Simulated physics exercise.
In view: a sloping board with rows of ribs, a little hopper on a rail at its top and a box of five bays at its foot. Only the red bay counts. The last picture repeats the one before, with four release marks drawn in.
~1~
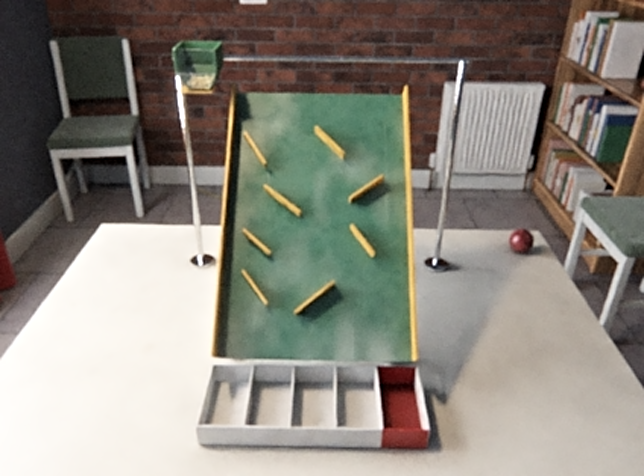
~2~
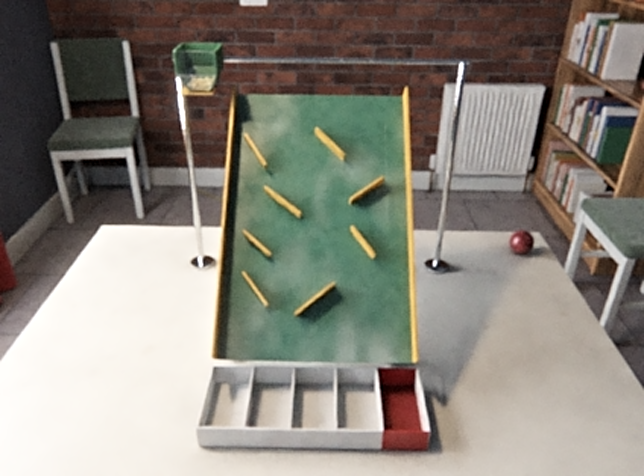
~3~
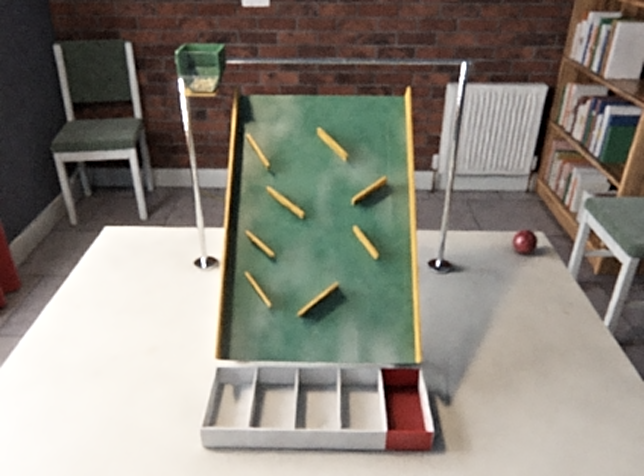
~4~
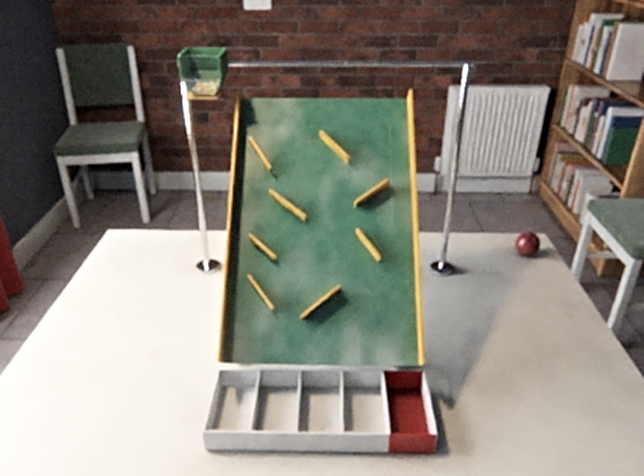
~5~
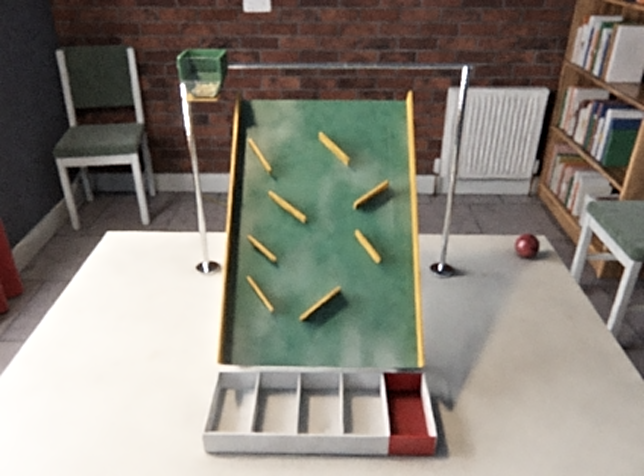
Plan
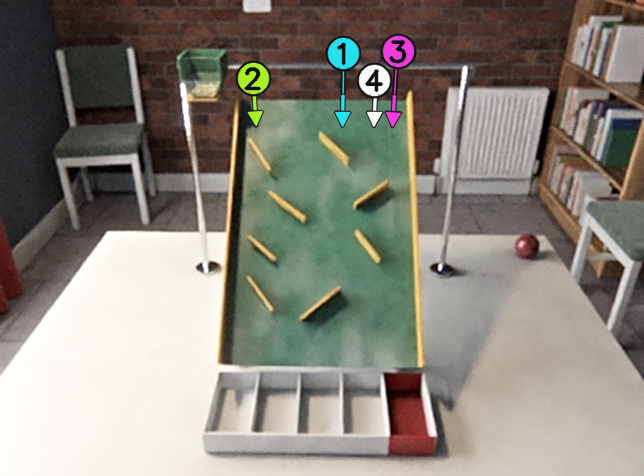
A green sloping board with yellow ribs stood on a white table above a row of white bays and one red one, a small green hopper at its top left, and nothing moved except the view, slightly.
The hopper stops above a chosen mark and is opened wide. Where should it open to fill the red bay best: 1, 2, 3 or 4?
The answer is mark 3.
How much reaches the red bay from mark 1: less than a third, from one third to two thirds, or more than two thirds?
It is less than a third.
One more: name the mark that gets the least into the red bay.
Mark 1.
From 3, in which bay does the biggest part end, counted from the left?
It is the fifth one.
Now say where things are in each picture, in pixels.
Hopper at (203, 80), soya beans, door shut, in the first picture.
Ribs (245, 134) to (265, 164), (316, 127) to (344, 154), (265, 187) to (300, 213), in the second picture.
Ribs (354, 199) to (386, 177), (246, 231) to (273, 254), (355, 226) to (378, 255), in the third picture.
Ribs (248, 275) to (272, 307), (301, 316) to (340, 285), in the fourth picture.
Red bay at (411, 444), number 5 of 5 from the left, in the fifth picture.
On the marked copy, mark 1 meets the board at (342, 121); mark 2 meets the board at (255, 120); mark 3 meets the board at (392, 121); mark 4 meets the board at (374, 121).
With 1, a small part in the red bay, nearly all in other bays.
With 2, about a quarter in the red bay, about two thirds in other bays, a small part outside the box.
With 3, about half in the red bay, about a third in other bays, a small part outside the box.
With 4, about a quarter in the red bay, about two thirds in other bays, a stray few outside the box.
